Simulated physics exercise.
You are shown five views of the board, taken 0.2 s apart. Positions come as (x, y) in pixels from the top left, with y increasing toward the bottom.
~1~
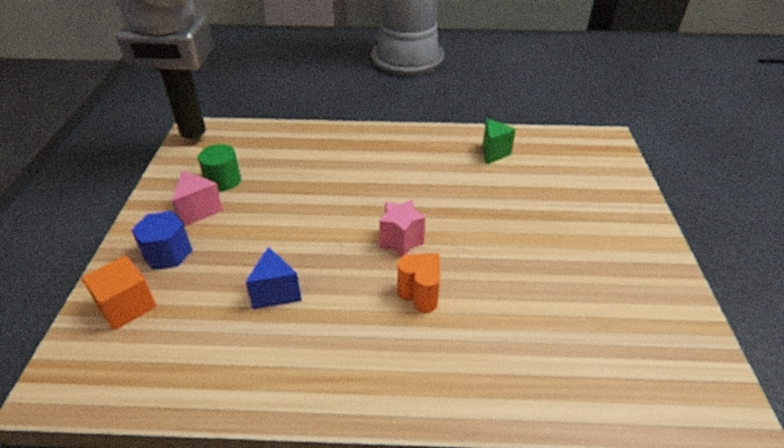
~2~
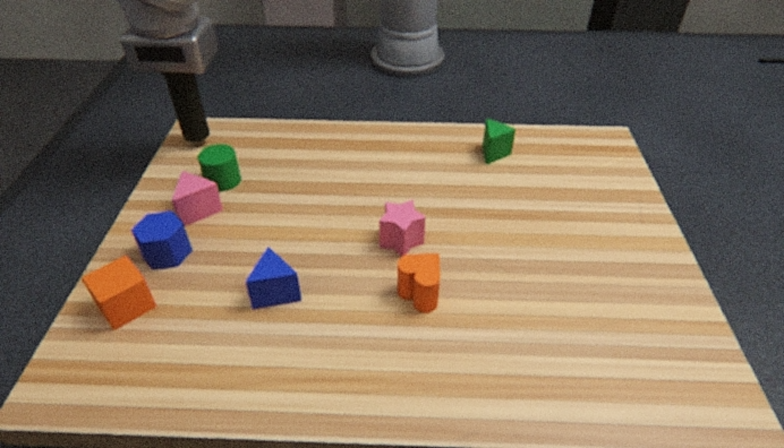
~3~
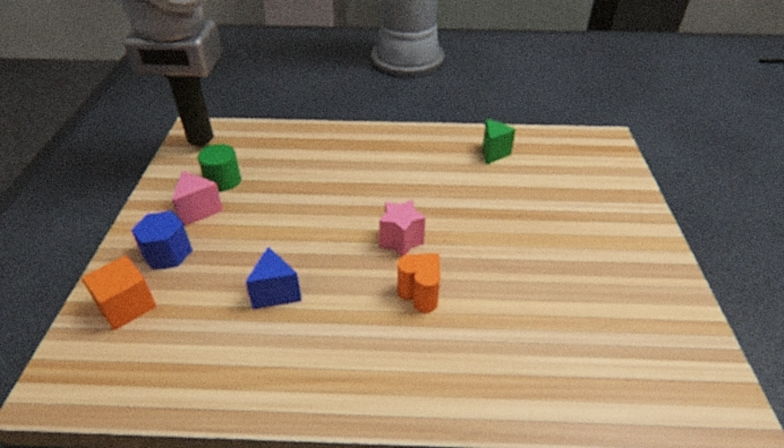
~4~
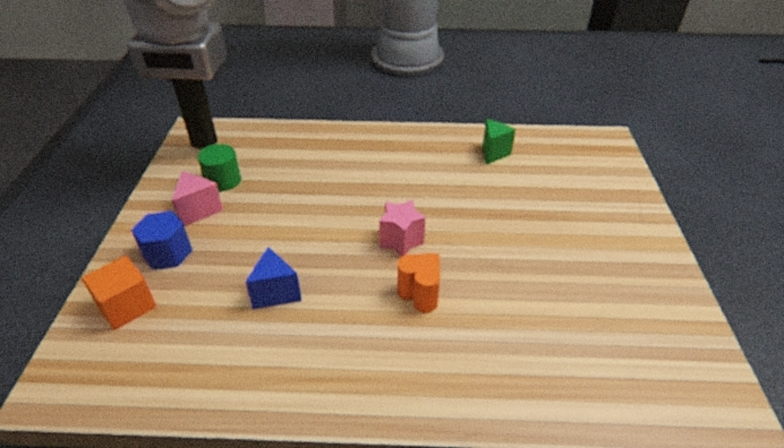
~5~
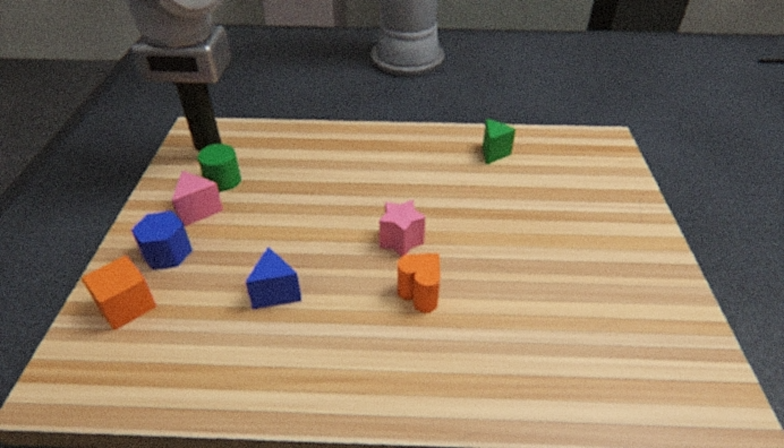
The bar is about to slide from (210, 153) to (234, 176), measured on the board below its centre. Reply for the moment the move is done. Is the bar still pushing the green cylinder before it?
Yes.
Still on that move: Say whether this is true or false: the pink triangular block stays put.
The claim holds.
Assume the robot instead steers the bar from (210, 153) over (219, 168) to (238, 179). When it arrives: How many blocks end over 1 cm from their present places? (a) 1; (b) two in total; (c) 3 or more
My pick is a.
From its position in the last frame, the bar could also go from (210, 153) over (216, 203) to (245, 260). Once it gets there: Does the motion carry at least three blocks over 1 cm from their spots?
That would be a no.
On the path given first. Halfway along, bar (220, 157); green cylinder (217, 156).
At the end, bar (232, 168); pink triangular block unmoved; green cylinder (221, 170).
